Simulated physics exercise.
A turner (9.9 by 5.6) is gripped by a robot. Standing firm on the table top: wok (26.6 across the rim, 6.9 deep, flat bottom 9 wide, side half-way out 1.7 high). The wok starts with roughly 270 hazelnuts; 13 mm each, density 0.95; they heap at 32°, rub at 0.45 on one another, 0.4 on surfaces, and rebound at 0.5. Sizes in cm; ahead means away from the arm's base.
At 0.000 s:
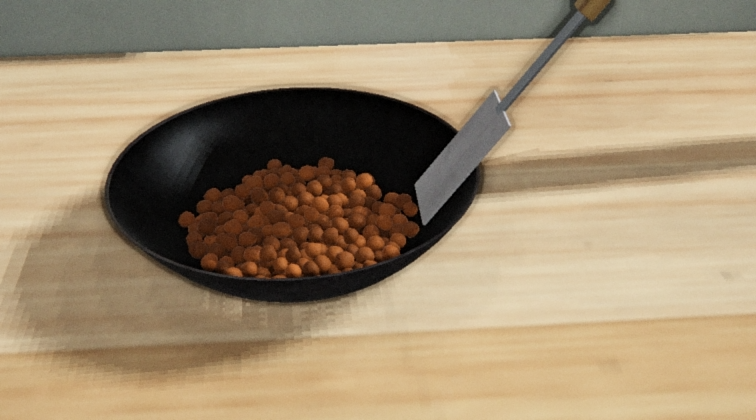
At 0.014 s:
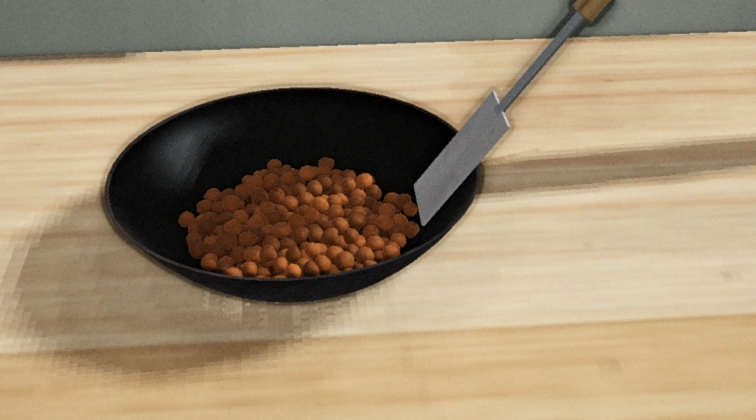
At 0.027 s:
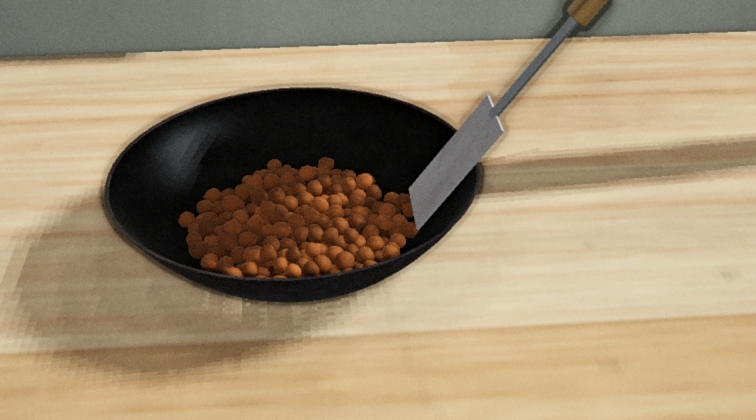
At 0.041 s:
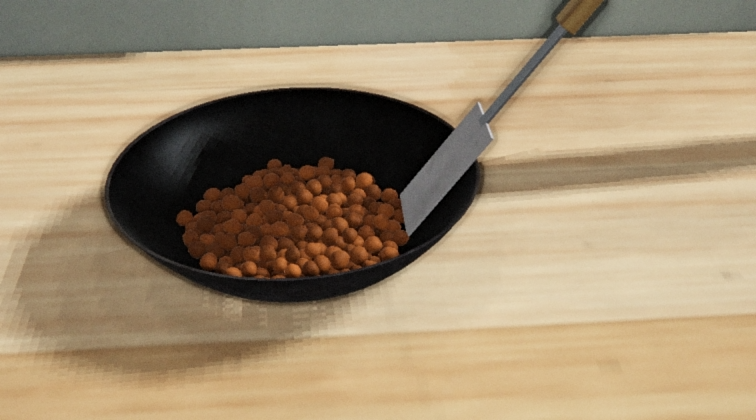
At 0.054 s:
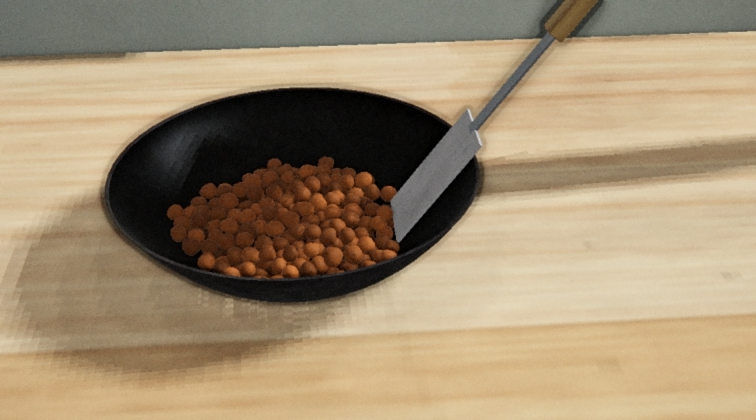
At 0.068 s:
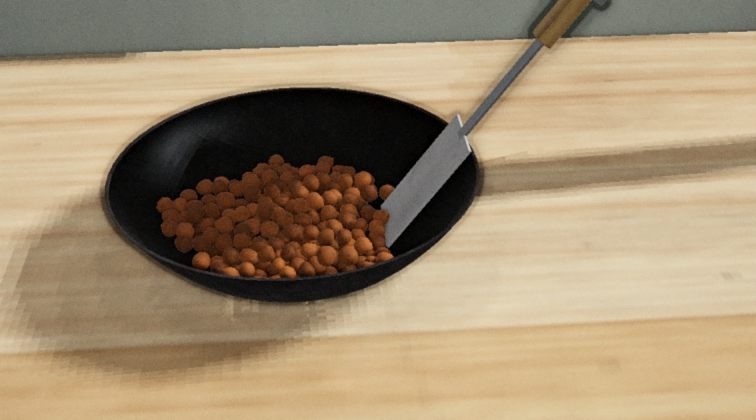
Metal turner with a wooden handle sliding down and left into a black wok, pushing a heap of brown balls slightly leftward.
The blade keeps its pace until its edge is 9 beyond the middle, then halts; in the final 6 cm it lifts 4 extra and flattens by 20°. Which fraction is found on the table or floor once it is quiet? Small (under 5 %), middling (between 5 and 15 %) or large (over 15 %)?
A middling share, between 5 and 15 %, ends on the table or floor.
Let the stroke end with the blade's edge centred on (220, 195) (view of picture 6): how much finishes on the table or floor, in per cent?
About 0 per cent.
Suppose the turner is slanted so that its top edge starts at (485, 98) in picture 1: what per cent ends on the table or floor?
About 5 per cent.
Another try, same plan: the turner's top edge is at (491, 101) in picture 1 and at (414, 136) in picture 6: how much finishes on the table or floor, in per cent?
Some 25 per cent.
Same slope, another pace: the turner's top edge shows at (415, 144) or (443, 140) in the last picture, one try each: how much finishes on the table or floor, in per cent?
Some 25 and 25 per cent.
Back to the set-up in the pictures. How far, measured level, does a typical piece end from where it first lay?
About 3 cm.
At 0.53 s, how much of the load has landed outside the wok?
About 4 per cent.
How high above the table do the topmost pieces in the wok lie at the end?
Roughly 6.5 cm.
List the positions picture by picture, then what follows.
In the first frame, the turner top edge at (502, 107), sloping 54°; upper third of the load around (306, 217), from x 185 to 410, top at y 165; 269 in the wok.
In the second frame, the turner top edge at (501, 108), sloping 54°; upper third of the load around (306, 217), from x 185 to 410, top at y 165.
In the third frame, the turner top edge at (496, 112), sloping 54°; upper third of the load around (306, 217), from x 185 to 410, top at y 165.
In the fourth frame, the turner top edge at (485, 120), sloping 54°; upper third of the load around (297, 218), from x 185 to 400, top at y 165.
In the fifth frame, the turner top edge at (475, 126), sloping 54°; upper third of the load around (286, 216), from x 175 to 390, top at y 165.
In the sixth frame, the turner top edge at (464, 132), sloping 54°; upper third of the load around (276, 215), from x 165 to 385, top at y 160; 269 in the wok.
After 0.17 s, sloping 54°, highest piece 6 above the table; 269 in the wok.
After 0.28 s, sloping 47°, highest piece 7 above the table; 269 in the wok.
After 0.53 s, sloping 34°, highest piece 9 above the table; 249 in the wok, 10 on the table or floor, 10 on the blade or in flight.
After 1.58 s, sloping 34°, highest piece 7 above the table; 249 in the wok, 20 on the table or floor.
In the end, 249 in the wok, 20 on the table or floor. That is 7 % on the table or floor.
